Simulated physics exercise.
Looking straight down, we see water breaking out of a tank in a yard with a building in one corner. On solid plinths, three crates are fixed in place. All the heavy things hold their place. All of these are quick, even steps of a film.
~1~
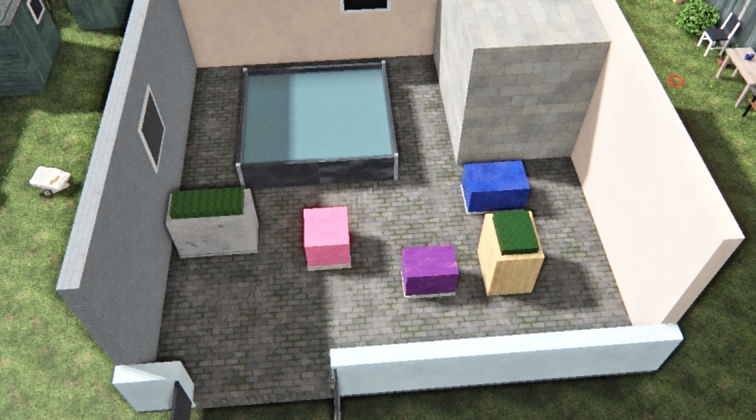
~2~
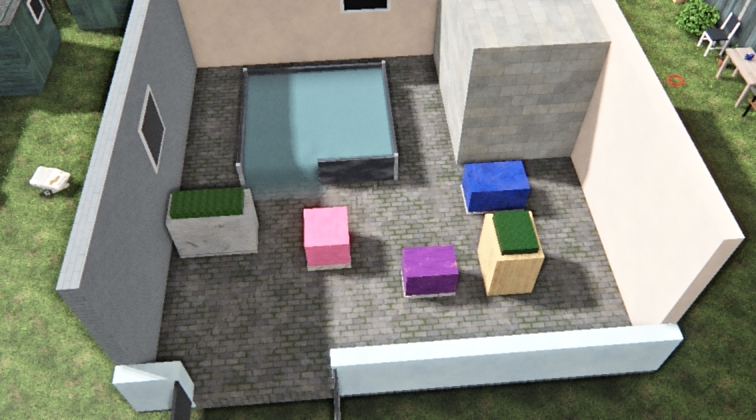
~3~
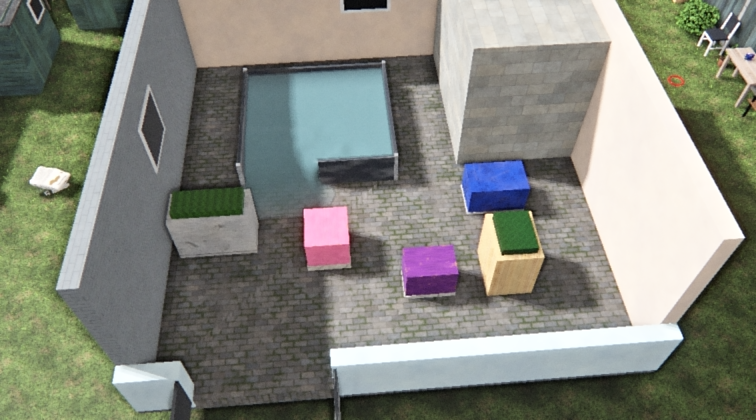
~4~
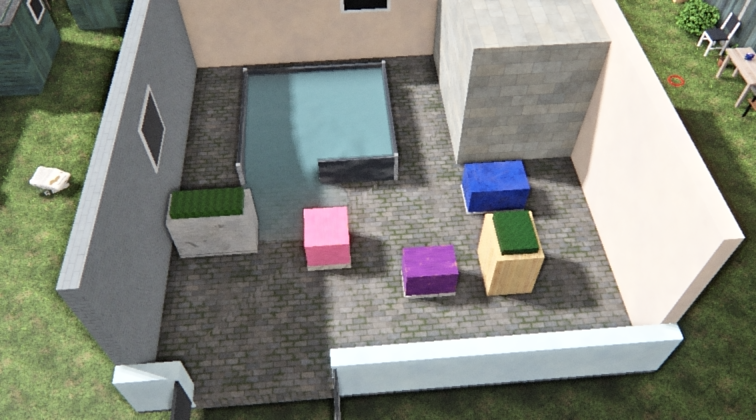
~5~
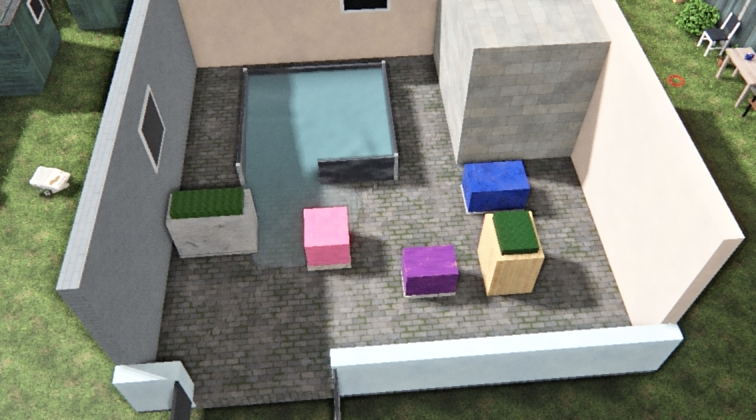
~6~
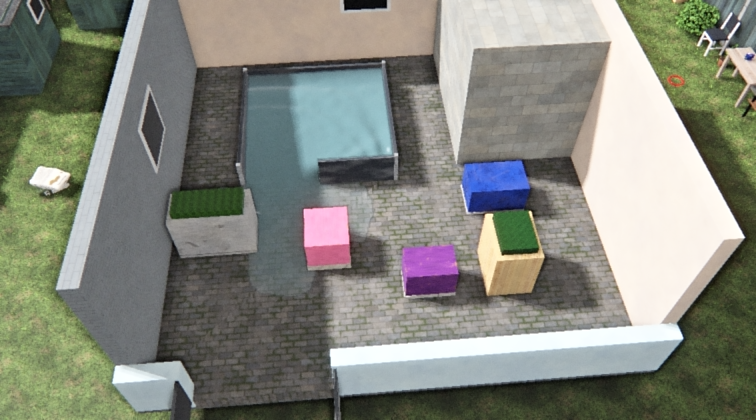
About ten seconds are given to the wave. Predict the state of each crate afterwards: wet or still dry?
Afterwards, the pink crate is wet; the blue crate is wet; the purple crate is still dry.
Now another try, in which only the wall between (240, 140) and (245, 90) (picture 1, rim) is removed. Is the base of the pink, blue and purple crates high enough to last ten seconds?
In that case the pink is never flooded, the blue is flooded and the purple is flooded.
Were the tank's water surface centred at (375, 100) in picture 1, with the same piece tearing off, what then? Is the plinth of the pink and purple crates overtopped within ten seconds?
I reckon the pink one is overrun, while the purple one is overrun.
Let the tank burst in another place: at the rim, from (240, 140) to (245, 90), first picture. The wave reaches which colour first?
My pick is the crate marked pink.
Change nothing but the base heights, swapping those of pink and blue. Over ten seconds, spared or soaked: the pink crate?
The pink one gets flooded.
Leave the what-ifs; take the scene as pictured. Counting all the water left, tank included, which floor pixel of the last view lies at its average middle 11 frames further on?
I'd say near (303, 165).
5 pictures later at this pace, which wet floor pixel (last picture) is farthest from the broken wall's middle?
Best guess: Near (229, 381).
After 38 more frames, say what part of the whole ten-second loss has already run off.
Around 70 per cent.
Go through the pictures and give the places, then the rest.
The tank at (317, 114) is whole and still, in the first picture.
Water pours out at (282, 178) and has run to (323, 190), in the second picture.
The front is at (323, 206), out from the gap at (282, 179), in the third picture.
The front is at a hidden place, out from the gap at (282, 179), in the fourth picture.
The front is at (292, 264), out from the gap at (282, 180), in the fifth picture.
Water pours out at (282, 179) and has run to (300, 289), in the sixth picture.
A moment on, water covers 20 % of the floor; the pink crate water round its plinth, the blue crate not reached, the purple crate water round its plinth.
Next, water covers 40 % of the floor; the pink crate water round its plinth, the blue crate water round its plinth, the purple crate water round its plinth.
Then, water covers 55 % of the floor; the pink crate water round its plinth, the blue crate water round its plinth, the purple crate water round its plinth.
Later, water covers 80 % of the floor; the pink crate water round its plinth, the blue crate water round its plinth, the purple crate water round its plinth.
In the end, water covers 95 % of the floor; the pink crate was topped, the blue crate was topped, the purple crate stayed above the water.
